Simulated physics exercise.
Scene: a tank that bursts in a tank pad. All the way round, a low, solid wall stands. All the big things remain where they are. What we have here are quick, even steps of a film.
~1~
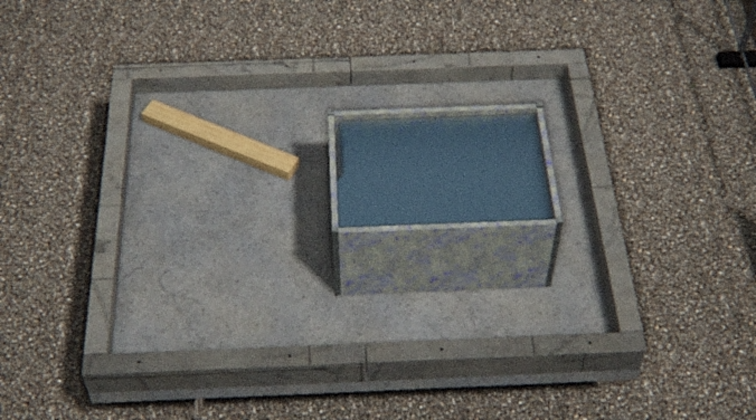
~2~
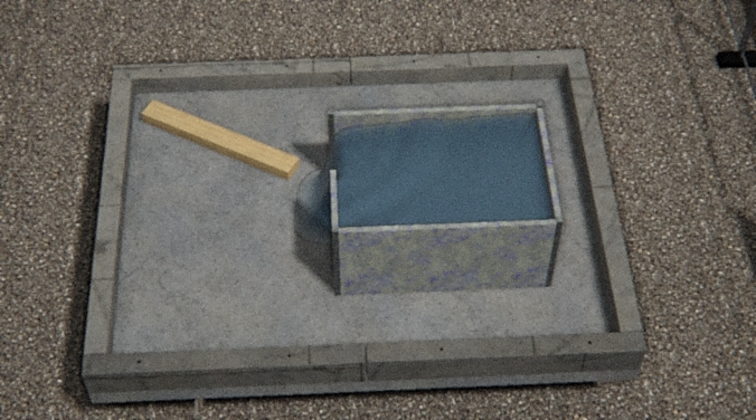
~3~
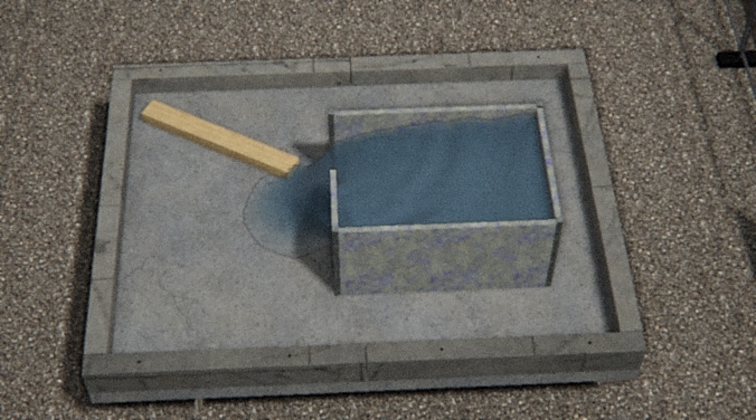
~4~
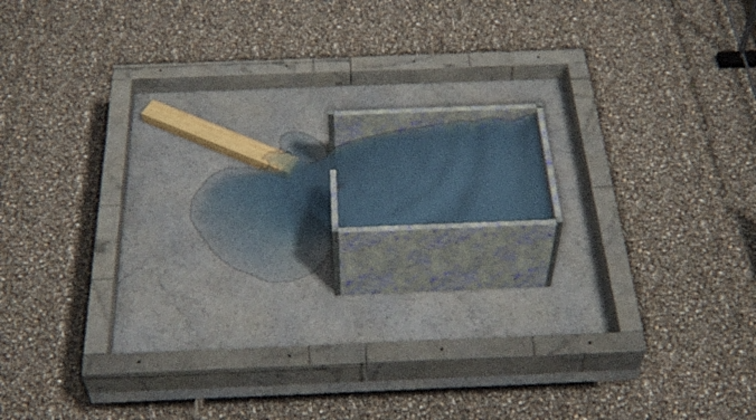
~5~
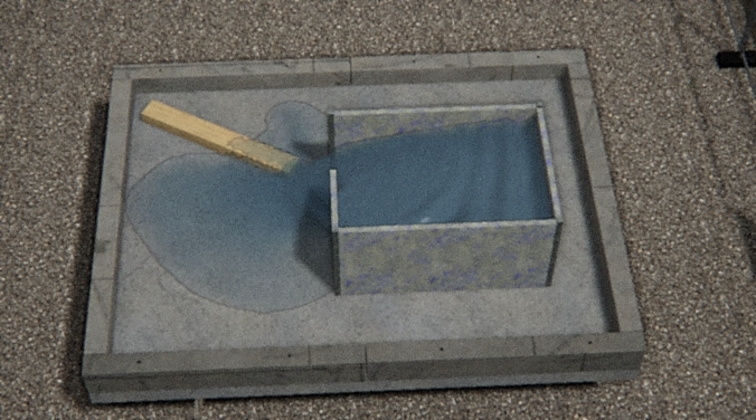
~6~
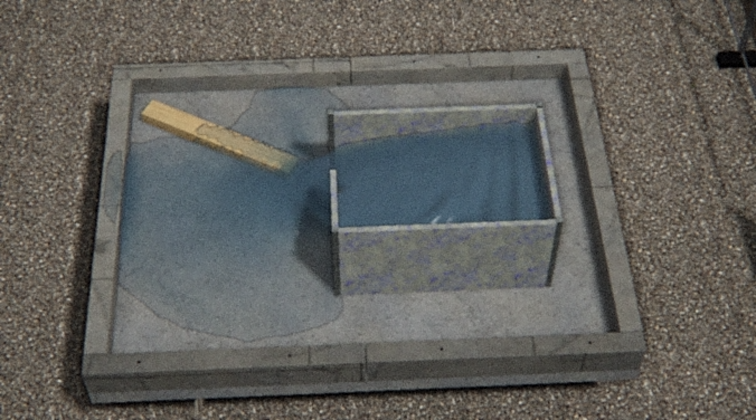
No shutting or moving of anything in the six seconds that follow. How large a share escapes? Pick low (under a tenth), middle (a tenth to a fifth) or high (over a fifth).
I would say middle, a tenth to a fifth.
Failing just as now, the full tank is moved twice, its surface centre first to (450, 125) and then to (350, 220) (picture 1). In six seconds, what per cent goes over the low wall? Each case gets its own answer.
18 %, then 24 %.
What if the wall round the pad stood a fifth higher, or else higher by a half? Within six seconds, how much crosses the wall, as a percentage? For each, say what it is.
Well, you'd get 8 per cent in the first case and 4 per cent in the second.
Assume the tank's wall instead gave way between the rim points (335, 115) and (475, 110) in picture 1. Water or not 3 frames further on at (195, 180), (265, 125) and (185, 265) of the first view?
Going through them in order gives still bare, waterlogged, still bare.
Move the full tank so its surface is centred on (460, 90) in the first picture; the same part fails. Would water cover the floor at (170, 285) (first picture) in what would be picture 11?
I'd expect that spot to be left unsoaked.
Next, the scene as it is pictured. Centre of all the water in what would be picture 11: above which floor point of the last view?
I'd say near (354, 218).
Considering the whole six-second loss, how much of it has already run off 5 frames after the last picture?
Close to 10 per cent, I'd say.
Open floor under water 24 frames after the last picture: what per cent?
About 95 percent.
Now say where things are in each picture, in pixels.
Still water in the tank at (441, 170), in the first frame.
Water pours out at (336, 182) and has run to (322, 174), in the second frame.
Water pours out at (336, 186) and has run to (254, 226), in the third frame.
The front is at (201, 199), out from the gap at (336, 188), in the fourth frame.
The front is at (138, 193), out from the gap at (336, 188), in the fifth frame.
Water pours out at (336, 189) and has run to (132, 150), in the sixth frame.
A moment on, water covers 45 % of the floor; the low wall has let 0 % over.
Next, water covers 50 % of the floor; the low wall has let 1 % over.
Then, water covers 60 % of the floor; the low wall has let 10 % over.
Later, water covers 80 % of the floor; the low wall has let 15 % over.
In the end, water covers 85 % of the floor; the low wall has let 16 % over.
